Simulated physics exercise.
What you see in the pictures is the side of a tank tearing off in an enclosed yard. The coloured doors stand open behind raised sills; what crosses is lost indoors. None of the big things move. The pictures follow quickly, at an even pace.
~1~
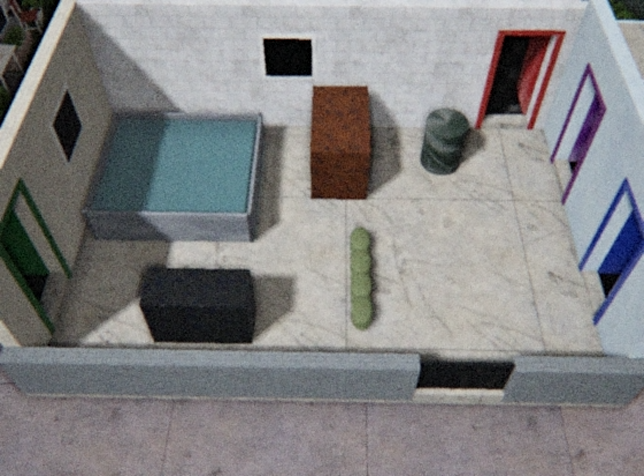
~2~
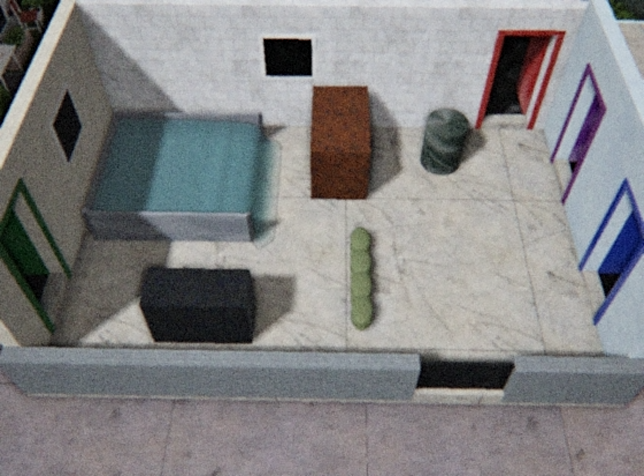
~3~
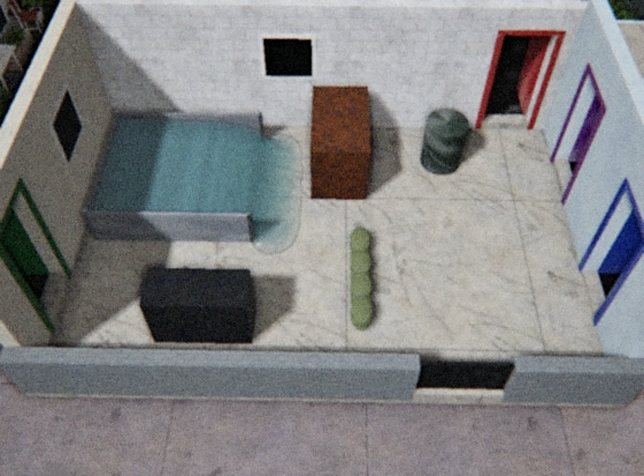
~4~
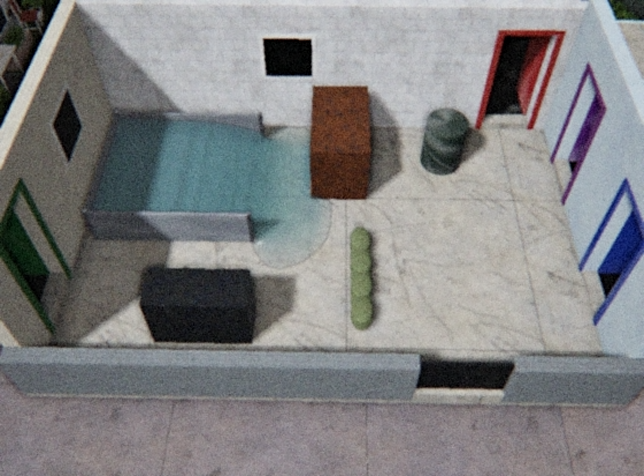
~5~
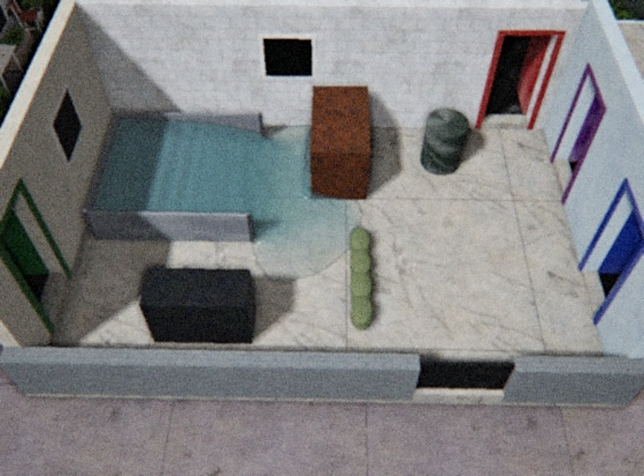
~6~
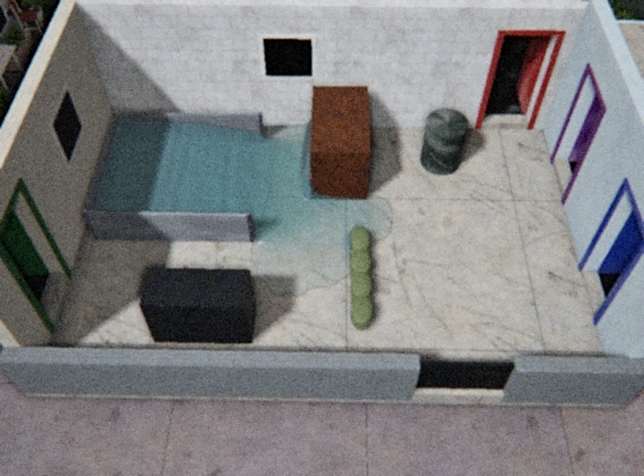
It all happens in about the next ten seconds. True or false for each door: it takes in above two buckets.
The red door, false; the purple door, false; the blue door, true; the green door, false.
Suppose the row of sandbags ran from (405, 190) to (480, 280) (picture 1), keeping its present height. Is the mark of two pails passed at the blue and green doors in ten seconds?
Well, the blue door breaks the limit, while the green door comes in short.
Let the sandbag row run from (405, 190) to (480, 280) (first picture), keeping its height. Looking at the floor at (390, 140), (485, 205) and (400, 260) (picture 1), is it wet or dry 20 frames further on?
In order - swamped; unaffected; swamped.
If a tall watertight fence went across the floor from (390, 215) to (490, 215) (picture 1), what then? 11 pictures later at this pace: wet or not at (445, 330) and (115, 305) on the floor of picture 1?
Not wet, not wet.
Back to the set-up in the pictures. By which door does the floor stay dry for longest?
Result: The door marked green.
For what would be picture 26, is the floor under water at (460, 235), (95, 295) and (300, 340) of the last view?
Result, in that order: Wetted / not wetted / wetted.
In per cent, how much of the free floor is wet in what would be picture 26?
I'd say close to 80 per cent.
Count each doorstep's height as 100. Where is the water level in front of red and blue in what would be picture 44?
Near 40 and 260 per cent, in that order.
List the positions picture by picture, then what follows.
In the first picture, the tank at (179, 163) is whole and still.
In the second picture, the front is at (257, 245), out from the gap at (255, 179).
In the third picture, water pours out at (255, 181) and has run to (278, 248).
In the fourth picture, the front is at (295, 260), out from the gap at (256, 182).
In the fifth picture, water pours out at (256, 182) and has run to (324, 263).
In the sixth picture, the front is at (384, 233), out from the gap at (256, 183).
A moment on, water covers 25 % of the floor; the red door not reached, the purple door not reached, the blue door not reached, the green door not reached.
Next, water covers 50 % of the floor; the red door not reached, the purple door not reached, the blue door not reached, the green door not reached.
Then, water covers 80 % of the floor; the red door wet at the sill, nothing in, the purple door wet at the sill, nothing in, the blue door under two buckets in, the green door not reached.
Later, water covers 95 % of the floor; the red door under two buckets in, the purple door under two buckets in, the blue door over two buckets in, the green door wet at the sill, nothing in.
In the end, water covers 95 % of the floor; the red door under two buckets in, the purple door under two buckets in, the blue door far over two buckets in, the green door under two buckets in.
